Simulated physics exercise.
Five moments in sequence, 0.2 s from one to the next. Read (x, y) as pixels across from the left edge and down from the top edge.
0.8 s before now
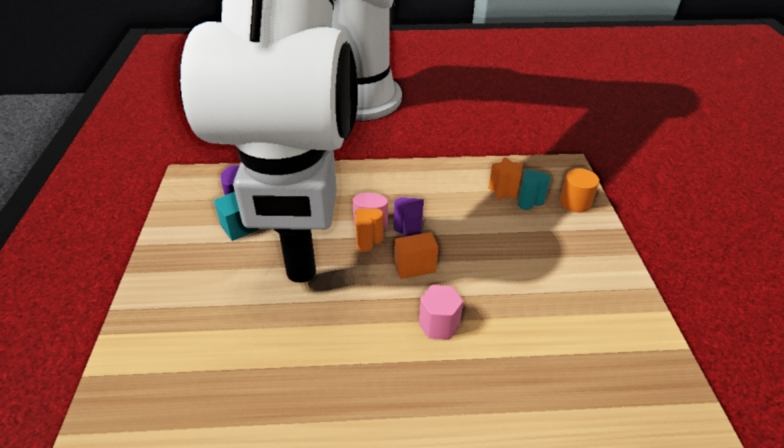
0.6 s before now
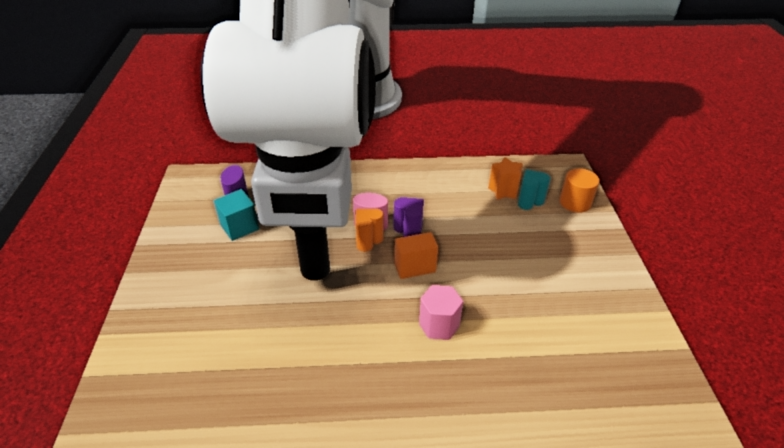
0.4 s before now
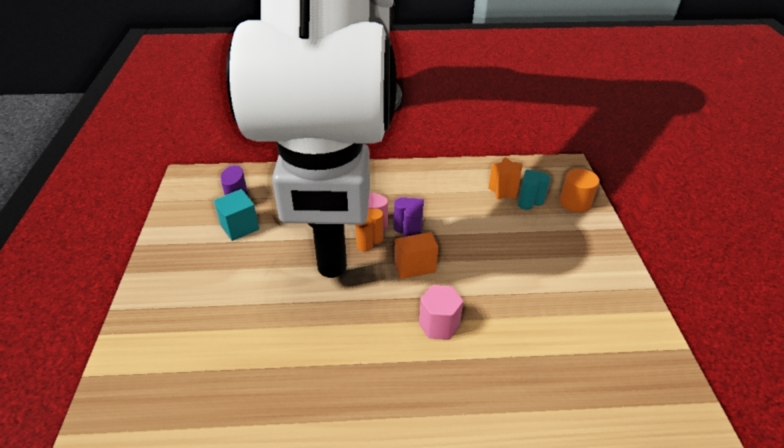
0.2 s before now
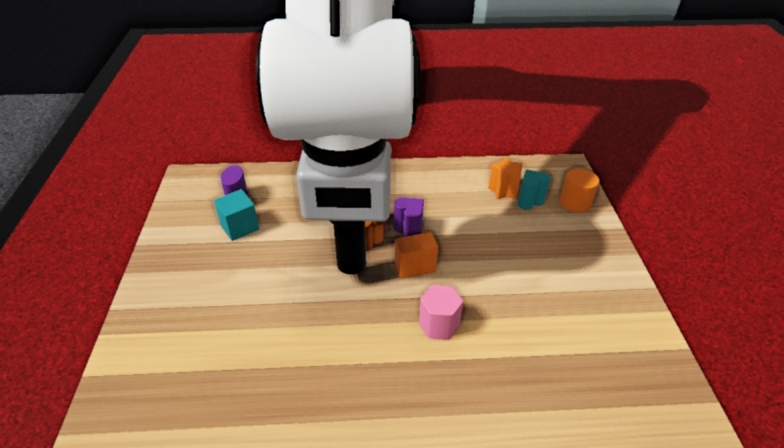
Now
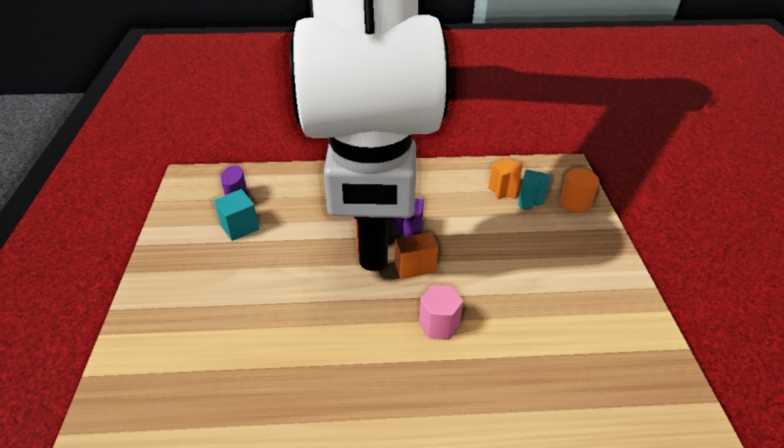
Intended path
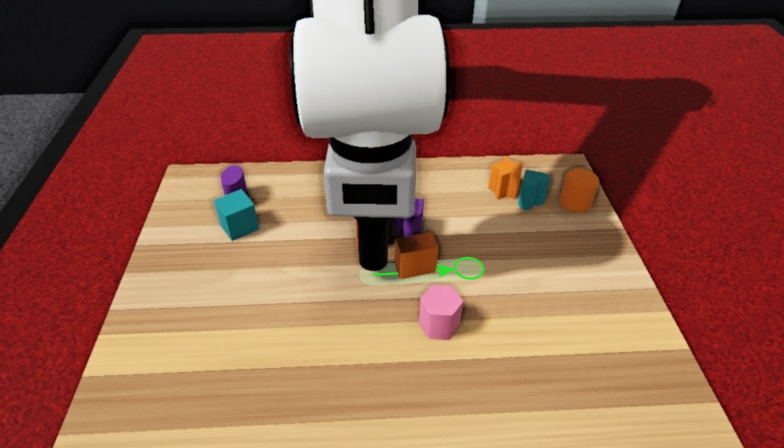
White robot arm with a black tool sliding steadily right across a wooden board, passing in front of motionless colourful blocks.
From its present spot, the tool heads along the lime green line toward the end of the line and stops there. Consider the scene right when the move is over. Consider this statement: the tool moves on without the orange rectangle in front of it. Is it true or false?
False
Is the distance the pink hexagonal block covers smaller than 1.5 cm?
Yes, that is what happens.
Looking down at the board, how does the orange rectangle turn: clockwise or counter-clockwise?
It spins anti-clockwise.
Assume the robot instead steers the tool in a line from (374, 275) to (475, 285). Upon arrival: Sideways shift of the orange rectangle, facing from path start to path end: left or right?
Left-hand side.
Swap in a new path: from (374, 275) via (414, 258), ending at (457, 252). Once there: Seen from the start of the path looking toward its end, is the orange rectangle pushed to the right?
Yes, that is what happens.
Drawn move, from (374, 275) directly to (469, 268).
What follows on the original path. One third of the way, tool (407, 259); orange rectangle (439, 239).
Two thirds of the way, tool (439, 257); orange rectangle (469, 234), turned 25° anticlockwise.
At the end, tool (471, 254); orange heart-shaped block still; orange rectangle (497, 227), turned 40° anticlockwise; pink hexagonal block still.
